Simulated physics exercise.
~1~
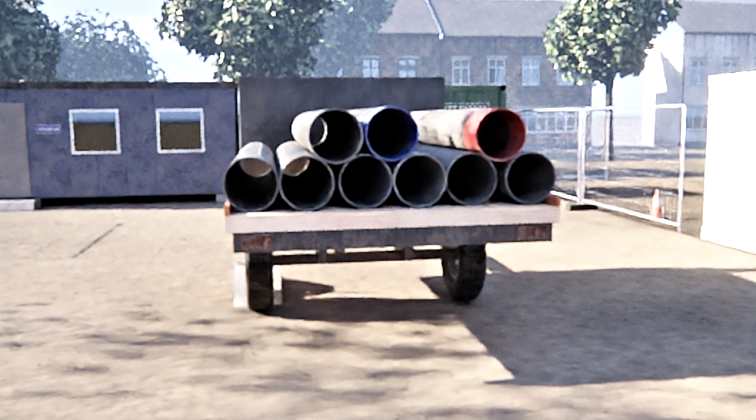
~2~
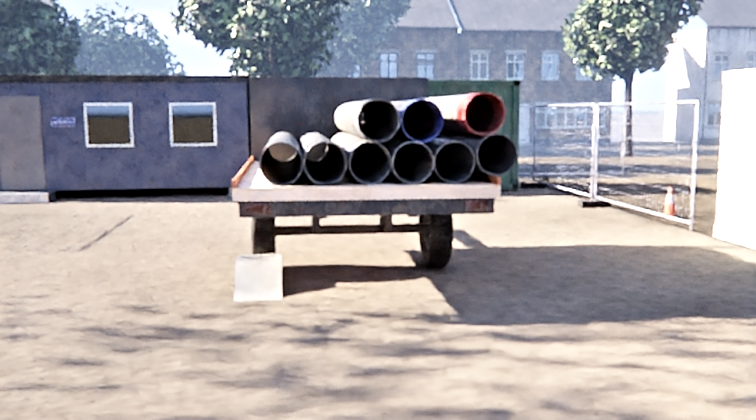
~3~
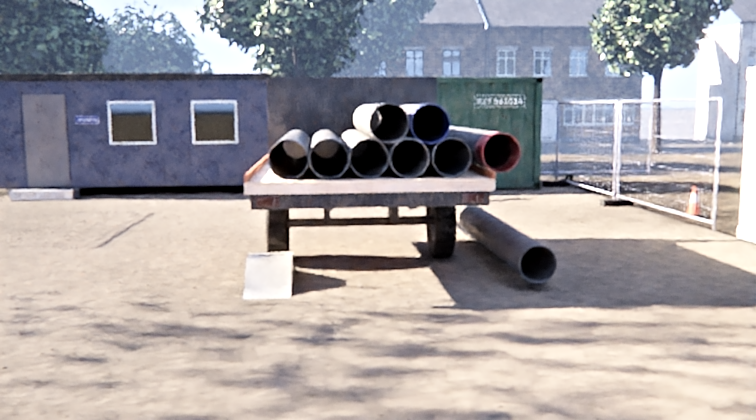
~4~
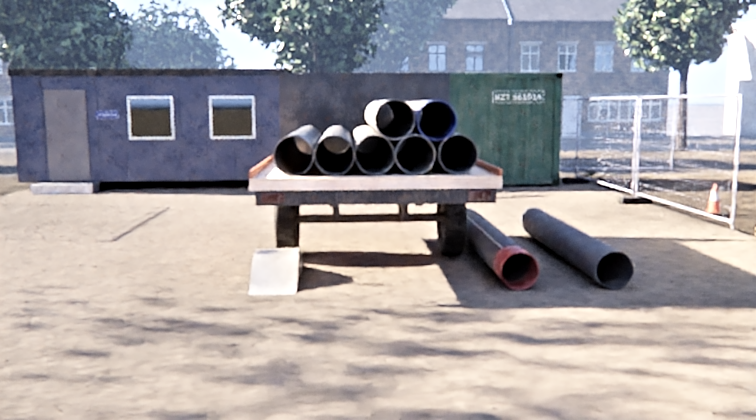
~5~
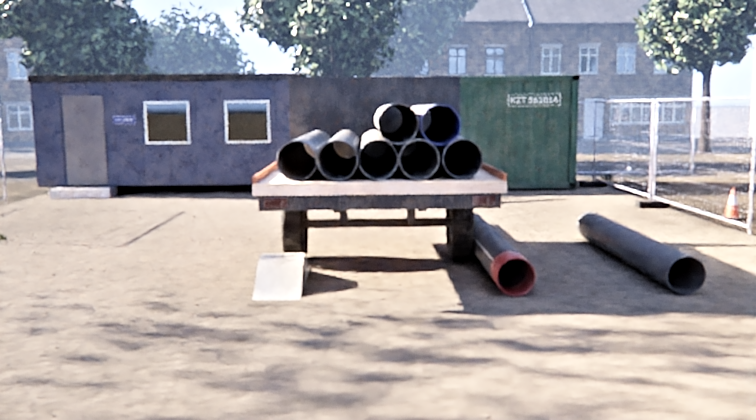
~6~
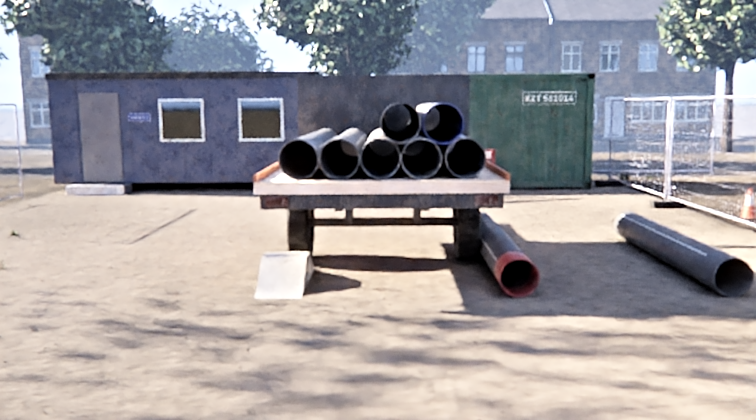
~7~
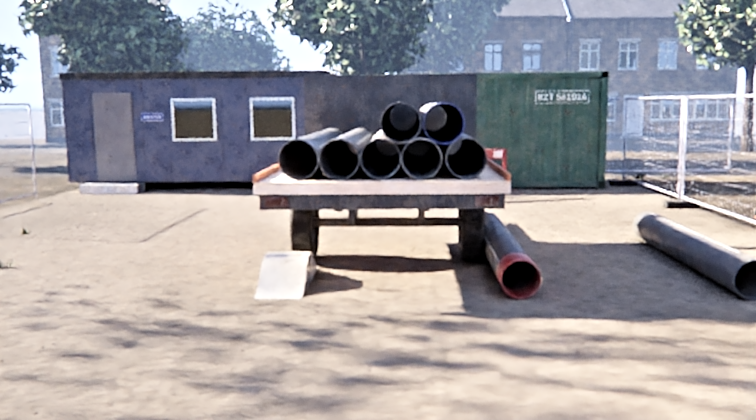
The footage shows a flat trailer stacked with plastic pipes tilting and levelling beside a small ramp, as the pipes shift right and a dark one, then the red one, drop off the right side onto the ground, while the blue pipe stays up on the load.
